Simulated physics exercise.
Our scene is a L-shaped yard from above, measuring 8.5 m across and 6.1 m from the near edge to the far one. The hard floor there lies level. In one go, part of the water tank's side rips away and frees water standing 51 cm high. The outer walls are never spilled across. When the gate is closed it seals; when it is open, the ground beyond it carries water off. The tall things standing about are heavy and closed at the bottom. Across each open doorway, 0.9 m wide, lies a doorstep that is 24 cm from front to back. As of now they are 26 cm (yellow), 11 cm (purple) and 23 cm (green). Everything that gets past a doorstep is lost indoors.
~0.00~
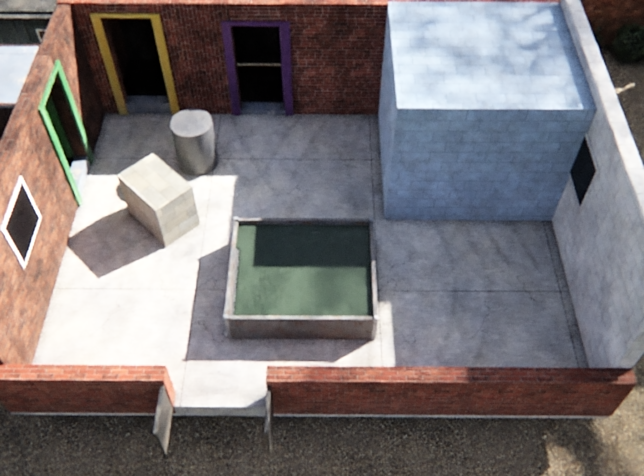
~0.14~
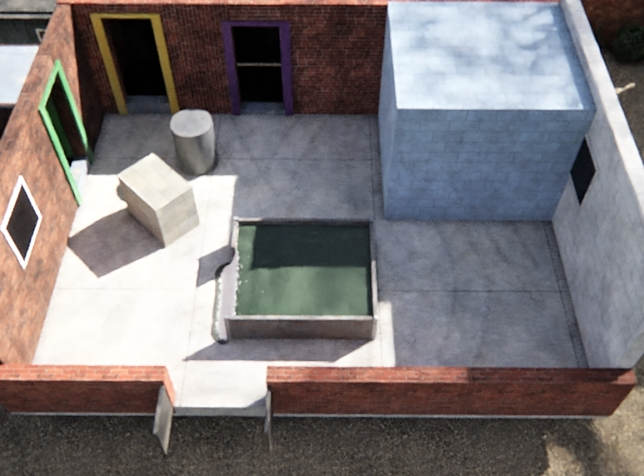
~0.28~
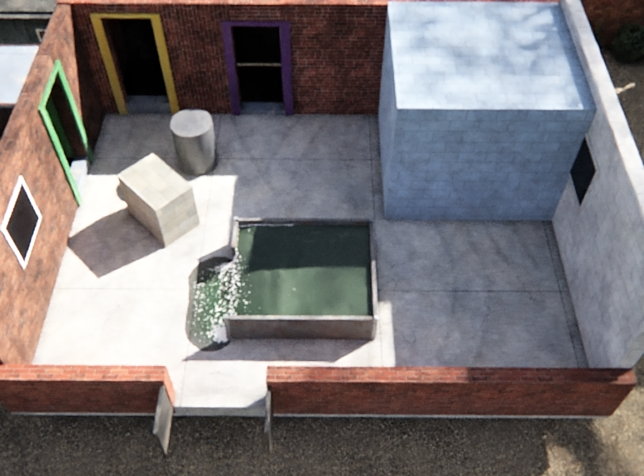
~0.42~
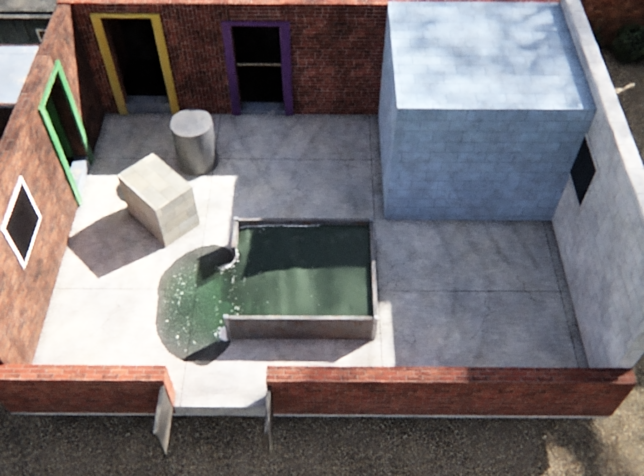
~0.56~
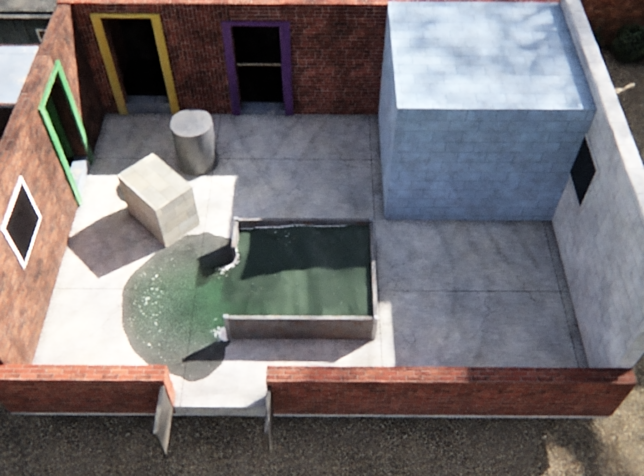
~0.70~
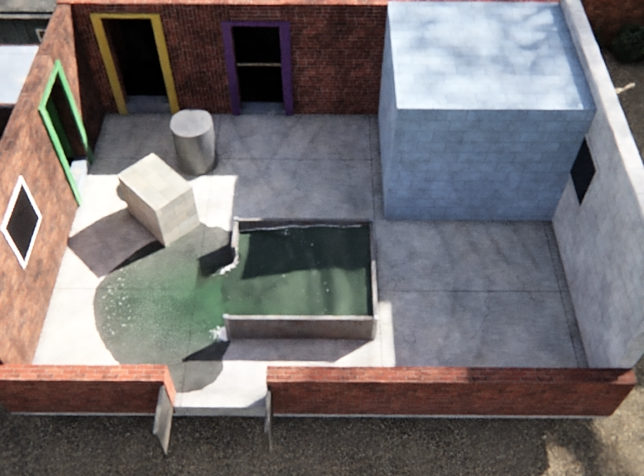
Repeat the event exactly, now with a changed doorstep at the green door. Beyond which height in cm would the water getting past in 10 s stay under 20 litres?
I would say 6 cm.
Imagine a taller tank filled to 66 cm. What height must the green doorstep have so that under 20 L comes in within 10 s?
About 8.5 centimetres.
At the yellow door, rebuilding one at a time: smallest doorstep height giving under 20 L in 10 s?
Door yellow, min height approx. 12.0 cm.
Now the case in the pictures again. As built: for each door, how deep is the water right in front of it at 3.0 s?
Depths in cm: Yellow 0, purple 0, green 8.
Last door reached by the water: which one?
Last comes the purple one.
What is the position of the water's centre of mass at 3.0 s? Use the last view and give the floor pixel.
(184, 294).
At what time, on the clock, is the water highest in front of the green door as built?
Around 5.0 seconds.
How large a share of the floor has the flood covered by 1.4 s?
Around 20 per cent of the free floor.
After 1.4 s water covers 20 % of the floor, deepest (28 cm) near (227, 319); it has not reached the green door.
After 3.0 s water covers 30 % of the floor, deepest (28 cm) near (47, 358); 8 cm at the green door, 0 litres in over its 23 cm doorstep.
After 10.0 s water covers 75 % of the floor, deepest (10 cm) near (55, 289); 6 cm at the green door, 0 litres in over its 23 cm doorstep.
At the green door as built, the water arrived by 2.1 s and peaked near 12 cm at 5.0 s.
With a doorstep of 5 cm, 32 litres would have come in within the 10 s; with 7 cm, 13 litres. So under 20 litres takes about 6 cm.
